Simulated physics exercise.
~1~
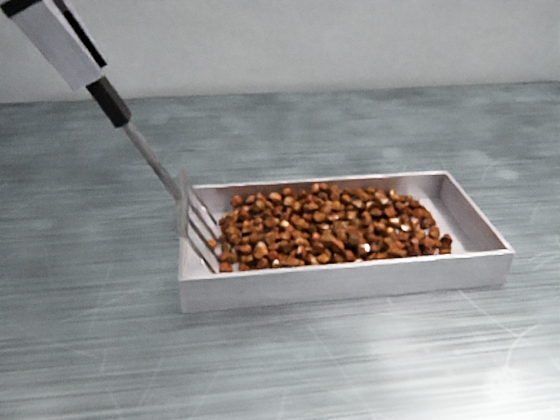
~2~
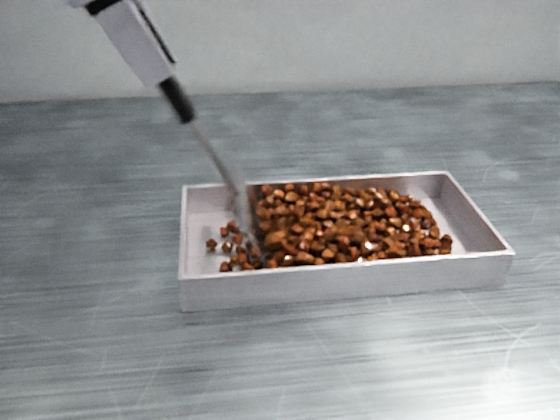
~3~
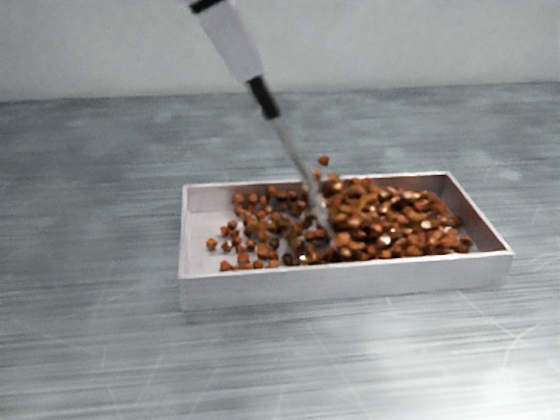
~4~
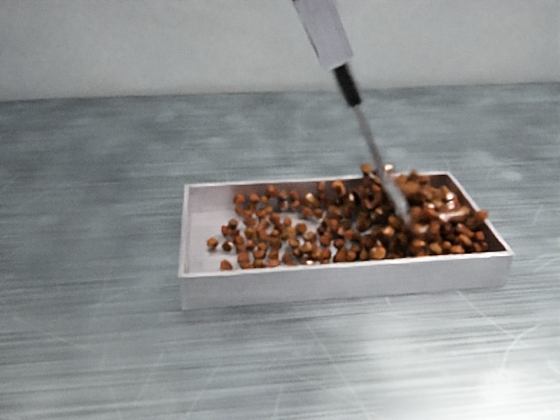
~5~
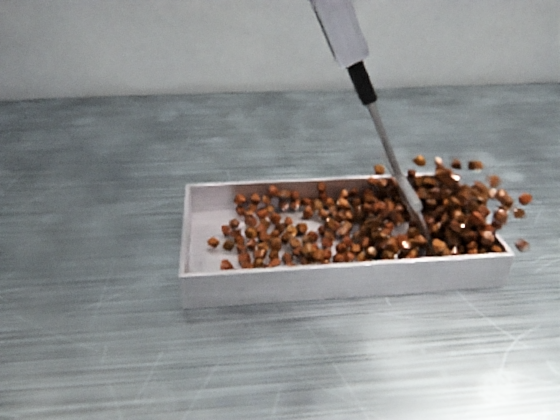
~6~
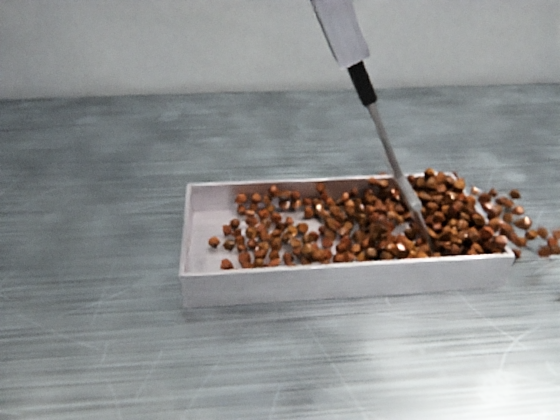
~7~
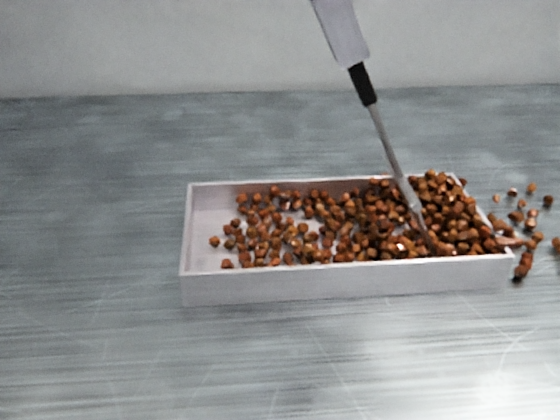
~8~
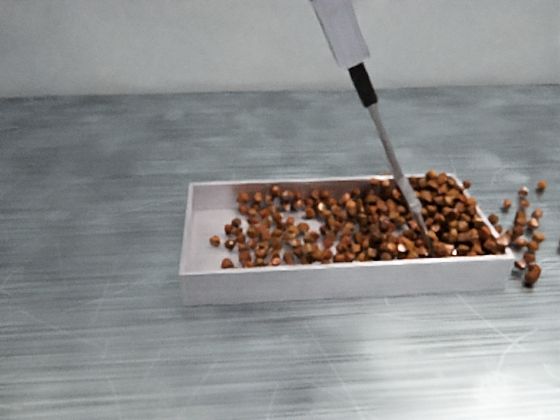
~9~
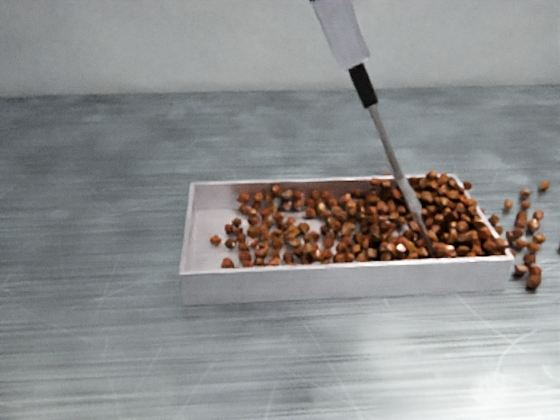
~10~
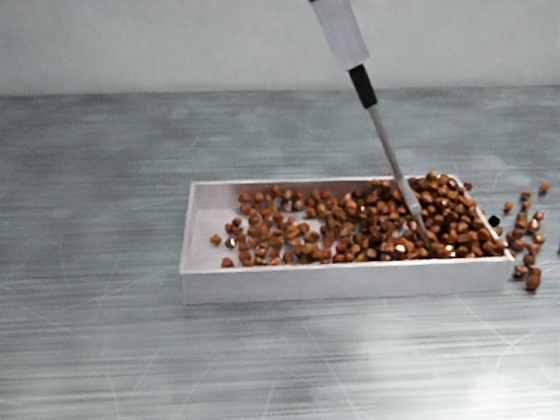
At first, a fork-like comb on a gripper stands at the left end of a shallow, pale tray holding a heap of small brown pellets on a grey, streaked surface. The comb sweeps right through the heap, pushing the pellets ahead and leaving a thinner scatter behind it. As it nears the right end, the load piles up and some pellets fly over the far wall. The comb stops inside the tray while the spilled pellets tumble and settle on the surface. Most remain in the tray, heaped toward the right, with a small cluster lying outside.
